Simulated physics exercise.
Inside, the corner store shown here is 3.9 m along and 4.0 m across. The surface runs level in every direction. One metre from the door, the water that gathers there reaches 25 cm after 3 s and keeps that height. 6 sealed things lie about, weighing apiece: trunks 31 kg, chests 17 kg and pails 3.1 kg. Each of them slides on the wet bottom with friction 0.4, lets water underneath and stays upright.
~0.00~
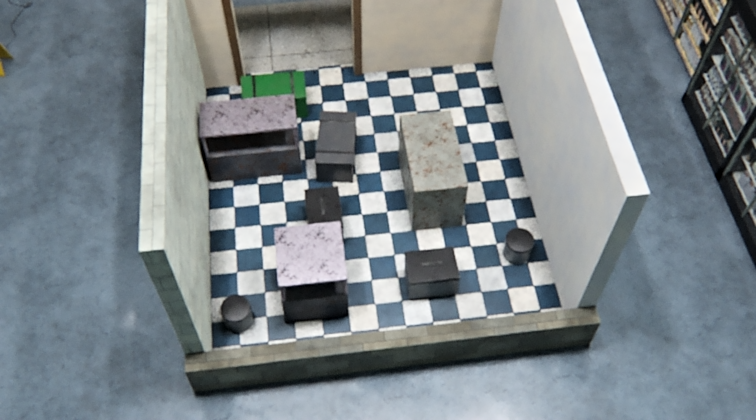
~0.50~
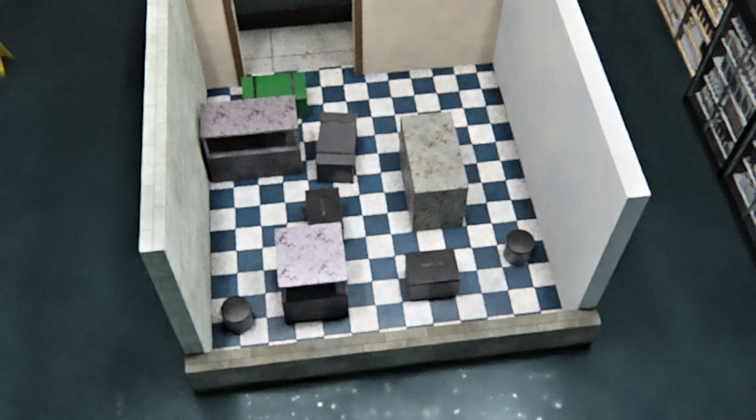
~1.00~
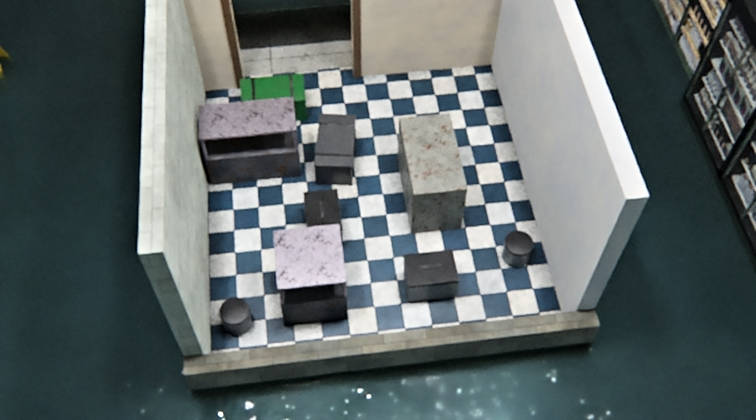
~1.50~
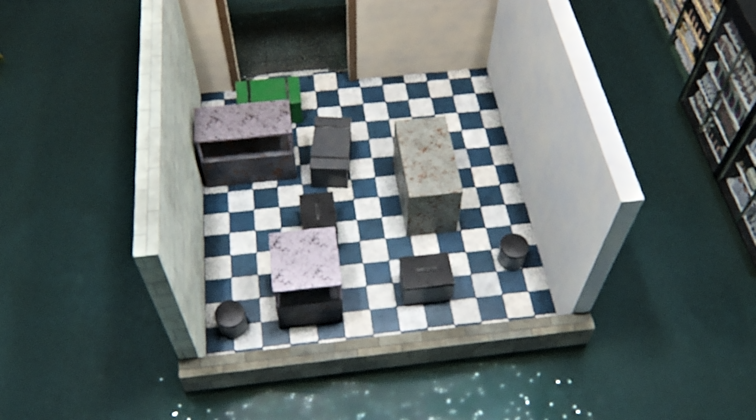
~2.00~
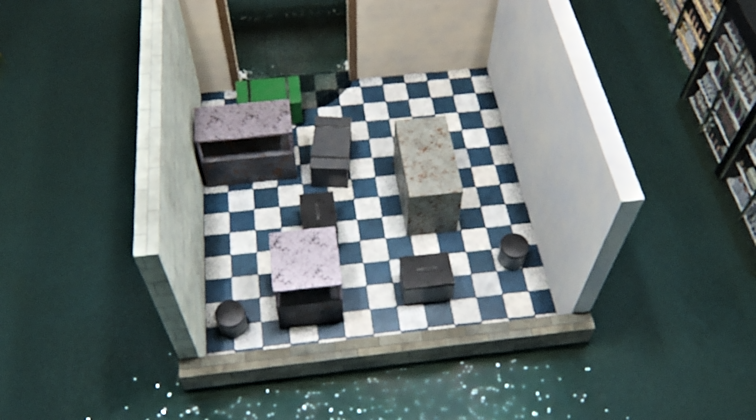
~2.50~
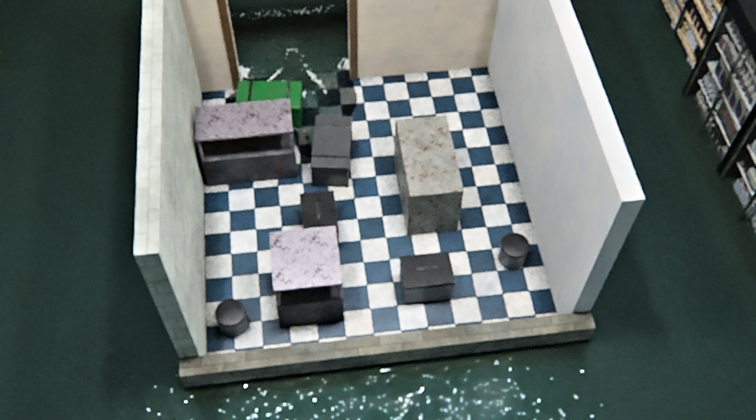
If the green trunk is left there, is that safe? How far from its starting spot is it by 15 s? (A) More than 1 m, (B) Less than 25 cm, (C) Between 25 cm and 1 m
More than 1 m.
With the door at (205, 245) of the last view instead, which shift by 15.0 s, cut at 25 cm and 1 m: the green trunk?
Outcome: The green trunk moves only slightly.
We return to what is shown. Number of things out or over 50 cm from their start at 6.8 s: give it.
5.
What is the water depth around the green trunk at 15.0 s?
22 cm or so.
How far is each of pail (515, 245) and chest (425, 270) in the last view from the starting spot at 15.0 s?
Shifts: 80 cm / 300 cm.
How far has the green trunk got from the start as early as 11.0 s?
It has shifted about 300 cm.
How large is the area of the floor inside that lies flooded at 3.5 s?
Roughly 3.5 m2 of it is wet.
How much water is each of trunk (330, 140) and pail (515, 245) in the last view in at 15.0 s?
Some 18 cm at the first, some 19 cm at the second.
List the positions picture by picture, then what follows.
In the first frame, the green trunk at (273, 87) rests on the ground; 0.0 m2 under water; 0 of 6 have shifted.
In the second frame, the green trunk at (274, 87), on the bottom; water covers 0.0 m2; 0 of 6 have shifted.
In the third frame, the green trunk at (273, 89) rests on the ground; 0.0 m2 under water; 0 of 6 have shifted.
In the fourth frame, the green trunk at (268, 92) rests on the ground; 0.0 m2 under water; 0 of 6 have shifted.
In the fifth frame, the green trunk at (268, 92), on the bottom; 0.4 m2 under water; 0 of 6 have shifted.
In the sixth frame, the green trunk at (269, 94) rests on the ground, 6 cm from its start; 0.9 m2 under water; 1 of 6 have shifted.
After 3.5 s the green trunk is near (258, 115), 0.4 m from its start, aground; 0 afloat.
After 6.8 s the green trunk is near (315, 115), 0.7 m from its start, aground; 3 afloat.
After 11.0 s the green trunk is near (370, 296), 3.2 m from its start, afloat; 6 afloat.
After 15.0 s the green trunk is near (371, 295), 3.2 m from its start, afloat; 6 afloat.
